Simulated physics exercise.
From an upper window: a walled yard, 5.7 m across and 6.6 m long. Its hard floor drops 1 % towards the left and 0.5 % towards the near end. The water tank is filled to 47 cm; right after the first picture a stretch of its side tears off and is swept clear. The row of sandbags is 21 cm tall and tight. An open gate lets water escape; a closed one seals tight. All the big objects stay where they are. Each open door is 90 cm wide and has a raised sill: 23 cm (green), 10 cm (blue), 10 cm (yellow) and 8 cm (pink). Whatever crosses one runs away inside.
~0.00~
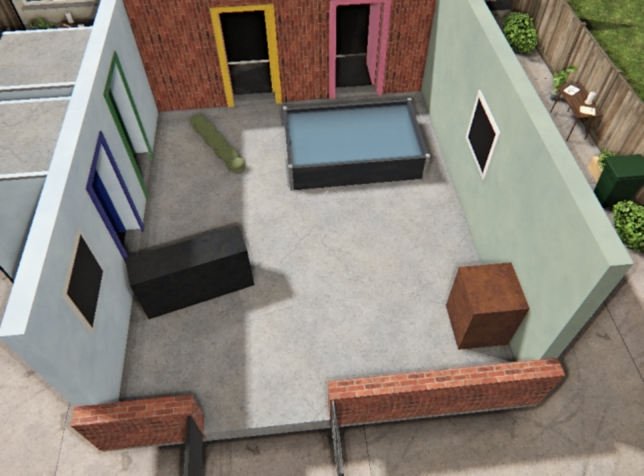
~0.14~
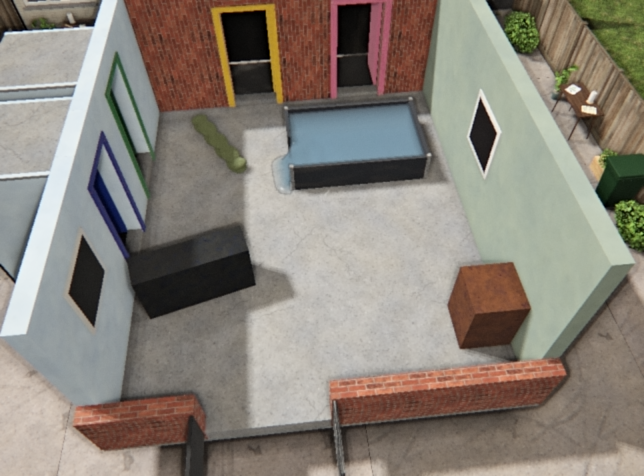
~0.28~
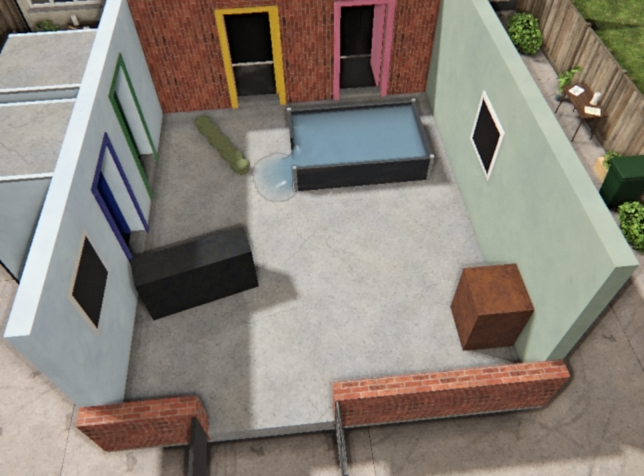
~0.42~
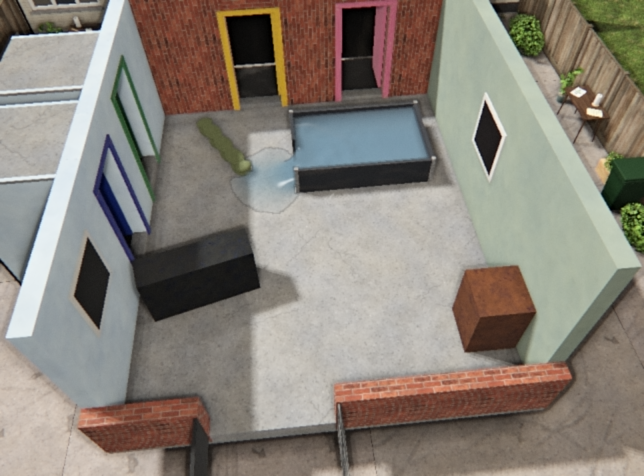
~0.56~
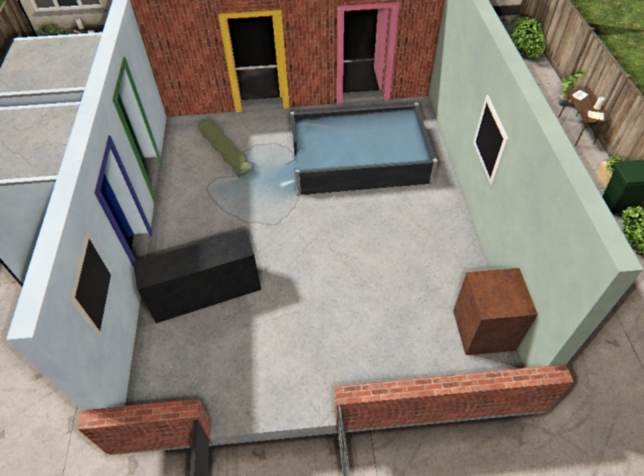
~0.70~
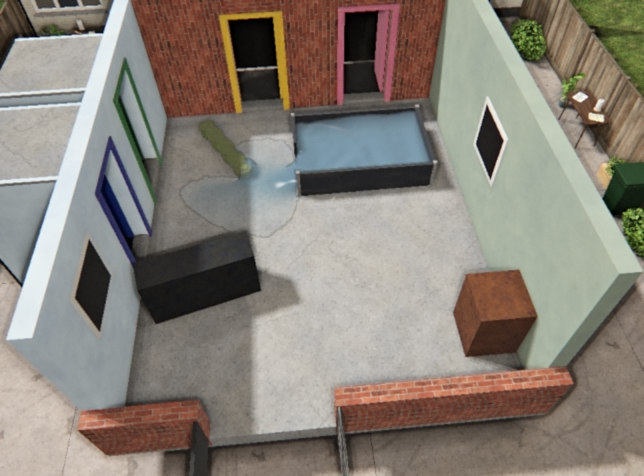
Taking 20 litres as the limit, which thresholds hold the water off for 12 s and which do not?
Door by door: At the green door it does not reach the limit; at the blue door it goes over the limit; at the yellow door it does not reach the limit; at the pink door it does not reach the limit.
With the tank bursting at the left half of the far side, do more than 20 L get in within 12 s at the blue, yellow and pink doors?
Then: Blue not over, yellow past it, pink past it.
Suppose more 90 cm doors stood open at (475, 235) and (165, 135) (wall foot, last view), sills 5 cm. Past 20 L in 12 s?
In turn: Not over, above.
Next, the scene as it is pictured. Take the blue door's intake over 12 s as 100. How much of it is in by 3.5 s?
About 35 per cent.
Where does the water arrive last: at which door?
The pink one.
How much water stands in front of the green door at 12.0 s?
About 6.5 cm.
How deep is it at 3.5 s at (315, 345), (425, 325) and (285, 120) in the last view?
In that order: 0, 0 and 4 cm.
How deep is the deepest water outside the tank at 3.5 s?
Up to some 24 cm.
After 1.4 s water covers 20 % of the floor and is deepest (28 cm) near (291, 184); green door 8 cm at the sill, 0 L in, blue door not reached, yellow door not reached, pink door not reached.
After 2.2 s water covers 25 % of the floor and is deepest (24 cm) near (154, 293); green door 14 cm at the sill, 0 L in, blue door 18 cm at the sill, 10 L in, yellow door 10 cm at the sill, 0 L in, pink door not reached.
After 3.5 s water covers 35 % of the floor and is deepest (24 cm) near (154, 293); green door 12 cm at the sill, 0 L in, blue door 19 cm at the sill, 48 L in, yellow door 8 cm at the sill, 2 L in, pink door not reached.
After 7.0 s water covers 65 % of the floor and is deepest (20 cm) near (154, 293); green door 7 cm at the sill, 0 L in, blue door 15 cm at the sill, 101 L in, yellow door 7 cm at the sill, 2 L in, pink door 3 cm at the sill, 0 L in.
After 12.0 s water covers 95 % of the floor and is deepest (12 cm) near (154, 293); green door 6 cm at the sill, 0 L in, blue door 12 cm at the sill, 141 L in, yellow door 5 cm at the sill, 2 L in, pink door 5 cm at the sill, 0 L in.
